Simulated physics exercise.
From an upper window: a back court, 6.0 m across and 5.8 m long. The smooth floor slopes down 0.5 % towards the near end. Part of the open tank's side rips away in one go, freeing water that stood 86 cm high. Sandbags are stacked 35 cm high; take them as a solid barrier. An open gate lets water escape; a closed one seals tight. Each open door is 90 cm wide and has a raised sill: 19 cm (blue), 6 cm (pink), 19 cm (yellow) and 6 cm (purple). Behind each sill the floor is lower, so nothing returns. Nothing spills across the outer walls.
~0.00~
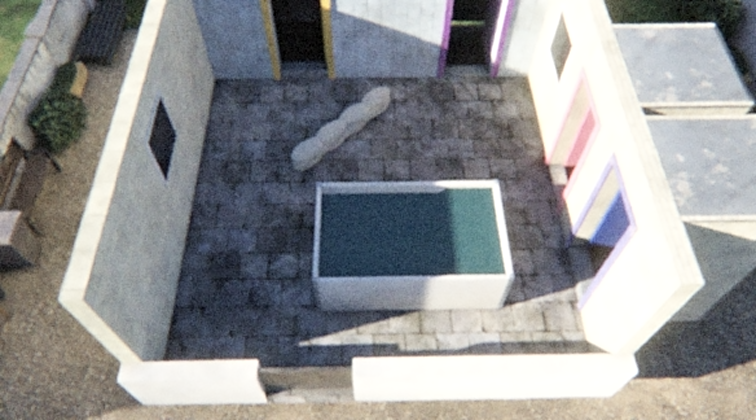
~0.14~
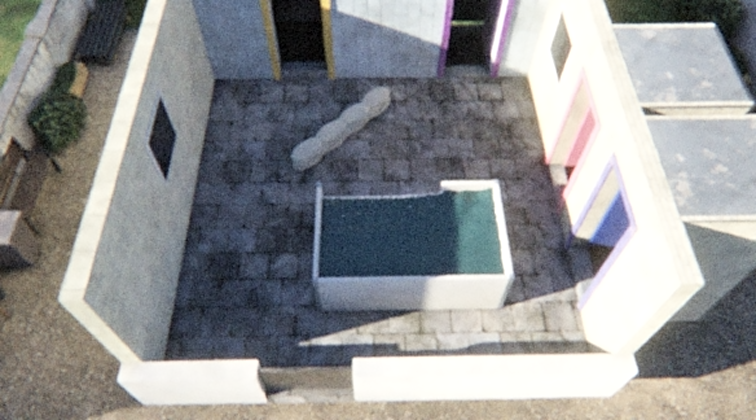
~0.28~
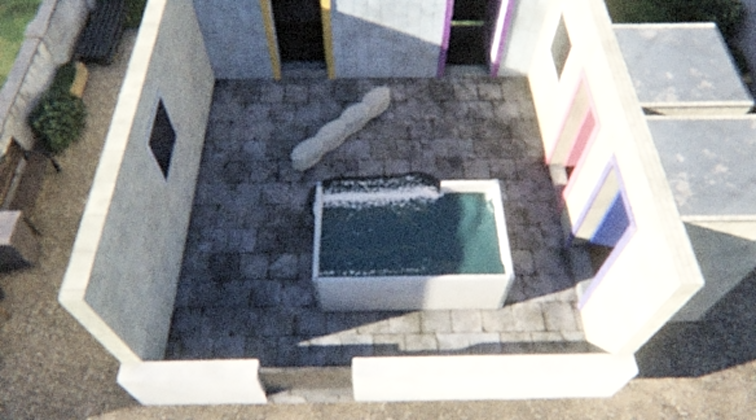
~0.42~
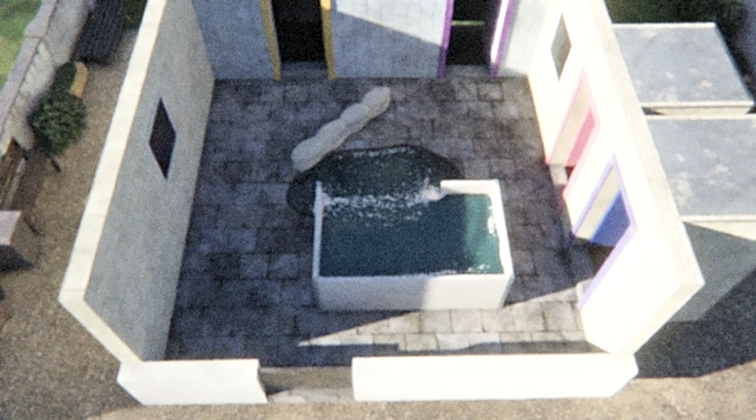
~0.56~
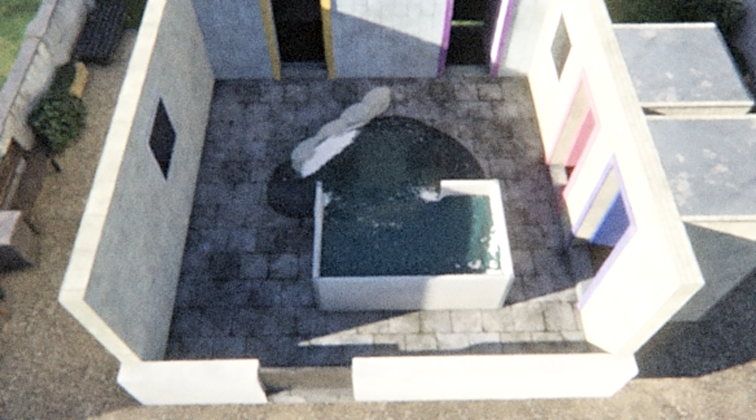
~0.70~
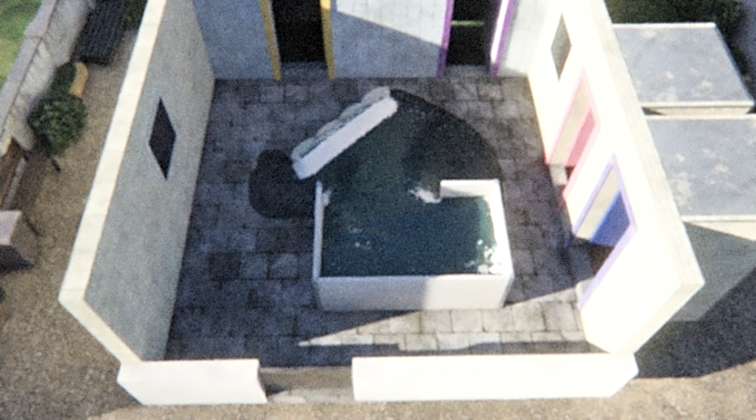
A white-walled back court with dark grey paving is seen from high above, the view staying still throughout. A white open tank of dark green water stands near the low front wall, a pale lumpy barrier lies diagonally behind it, and doorways are edged in yellow, purple, pink and blue. Most of the tank's far side gives way, and water surges out, foaming, spreading across the floor and against the barrier.
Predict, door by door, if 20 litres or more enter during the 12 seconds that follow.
Within that time: At the blue door it does not reach the limit; at the pink door it exceeds the limit; at the yellow door it stays under the limit; at the purple door it goes over the limit.
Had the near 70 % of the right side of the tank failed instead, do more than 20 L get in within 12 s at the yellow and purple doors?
Then: Yellow not over, purple above.
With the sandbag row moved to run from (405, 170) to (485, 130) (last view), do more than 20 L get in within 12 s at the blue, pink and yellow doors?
Then: Blue not over, pink above, yellow above.
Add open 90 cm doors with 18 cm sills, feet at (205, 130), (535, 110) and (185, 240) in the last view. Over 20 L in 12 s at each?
In turn: Under, over, below.
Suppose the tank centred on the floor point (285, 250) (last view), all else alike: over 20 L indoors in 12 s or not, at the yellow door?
Then: Yellow over.
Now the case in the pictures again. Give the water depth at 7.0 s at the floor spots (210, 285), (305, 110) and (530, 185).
In that order: 6, 7 and 7 cm.
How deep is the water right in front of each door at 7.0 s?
Depths in cm: Blue 8, pink 8, yellow 10, purple 11.
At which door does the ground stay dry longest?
Last comes the blue one.
After 1.4 s water covers 40 % of the floor and is deepest (54 cm) near (327, 159); blue door not reached, pink door 1 cm at the sill, 0 L in, yellow door not reached, purple door 24 cm at the sill, 13 L in.
After 2.2 s water covers 50 % of the floor and is deepest (60 cm) near (521, 82); blue door not reached, pink door 2 cm at the sill, 0 L in, yellow door 13 cm at the sill, 0 L in, purple door 24 cm at the sill, 132 L in.
After 3.5 s water covers 70 % of the floor and is deepest (32 cm) near (522, 89); blue door 6 cm at the sill, 0 L in, pink door 10 cm at the sill, 2 L in, yellow door 4 cm at the sill, 0 L in, purple door 24 cm at the sill, 264 L in.
After 7.0 s water covers 95 % of the floor and is deepest (22 cm) near (294, 378); blue door 8 cm at the sill, 0 L in, pink door 8 cm at the sill, 30 L in, yellow door 10 cm at the sill, 0 L in, purple door 11 cm at the sill, 473 L in.
After 12.0 s water covers 95 % of the floor and is deepest (13 cm) near (399, 376); blue door 12 cm at the sill, 0 L in, pink door 9 cm at the sill, 37 L in, yellow door 7 cm at the sill, 0 L in, purple door 5 cm at the sill, 493 L in.
